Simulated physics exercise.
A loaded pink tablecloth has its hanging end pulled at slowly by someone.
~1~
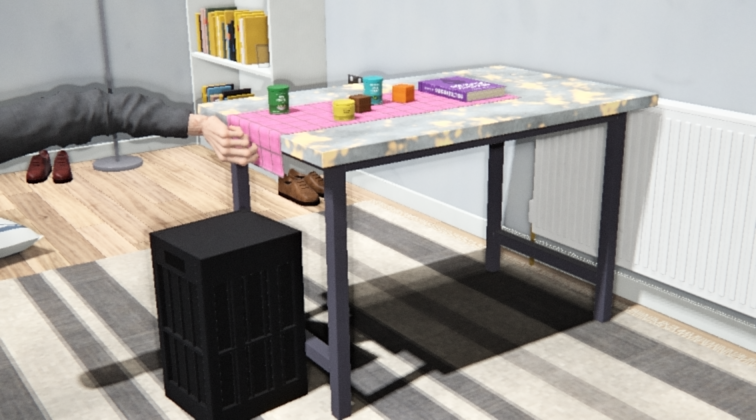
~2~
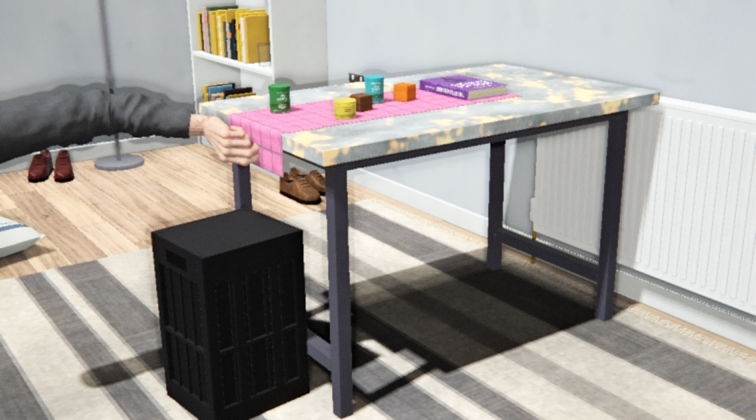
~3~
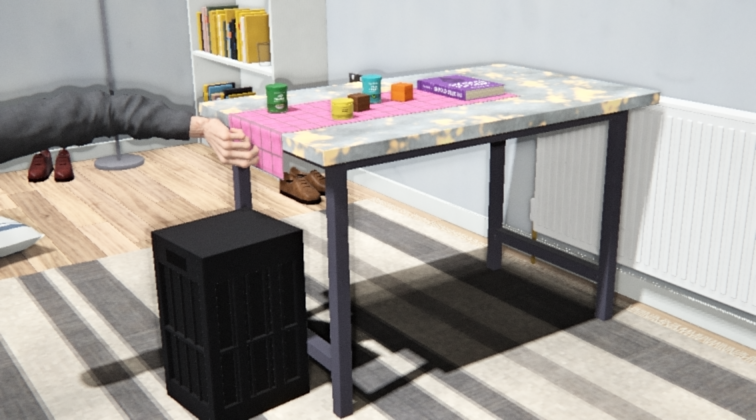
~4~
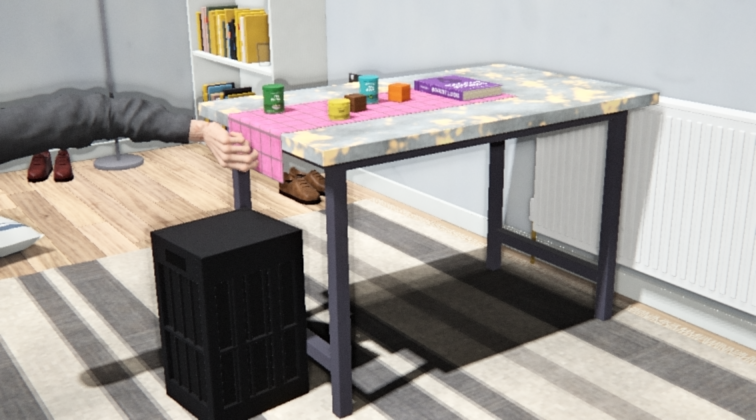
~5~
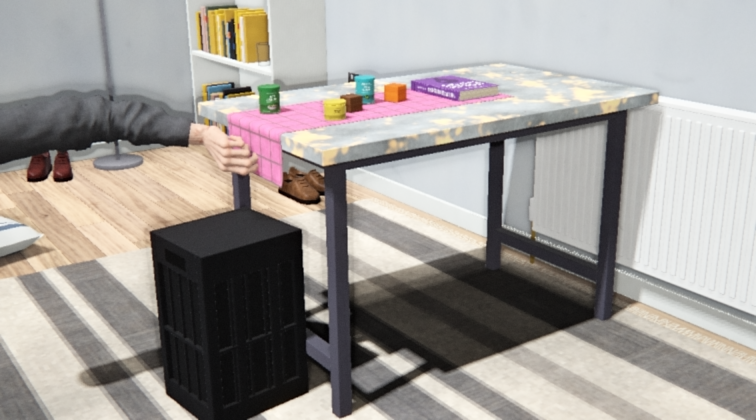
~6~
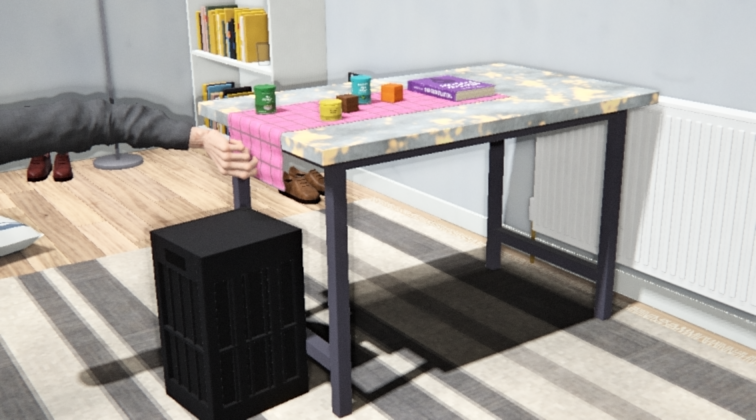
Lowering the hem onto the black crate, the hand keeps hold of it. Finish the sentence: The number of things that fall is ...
The number of things that fall is one.
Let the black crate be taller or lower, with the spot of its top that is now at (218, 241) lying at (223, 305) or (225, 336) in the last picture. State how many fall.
Going over the edge would be 3 and 4.
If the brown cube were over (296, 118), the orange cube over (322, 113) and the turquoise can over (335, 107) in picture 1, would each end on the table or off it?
Brown cube - leaves the top, orange cube - stays aboard, turquoise can - stays aboard.
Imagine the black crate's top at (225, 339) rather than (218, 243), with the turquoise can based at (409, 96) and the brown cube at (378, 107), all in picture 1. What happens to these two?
Observed: Turquoise can remains seated; brown cube departs.
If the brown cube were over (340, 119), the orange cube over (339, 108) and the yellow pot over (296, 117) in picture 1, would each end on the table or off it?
In the end the brown cube is still on top, the orange cube is still on top, and the yellow pot is no longer on top.
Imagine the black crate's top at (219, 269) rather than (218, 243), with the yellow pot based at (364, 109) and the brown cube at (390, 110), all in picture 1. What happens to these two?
Outcome for the yellow pot: It stays. Outcome for the brown cube: It stays.
Early on, hem near (257, 210); all still up.
Midway, hem on the crate; green can gone.
Finally, hem on the crate; green can gone. Over the edge go one.
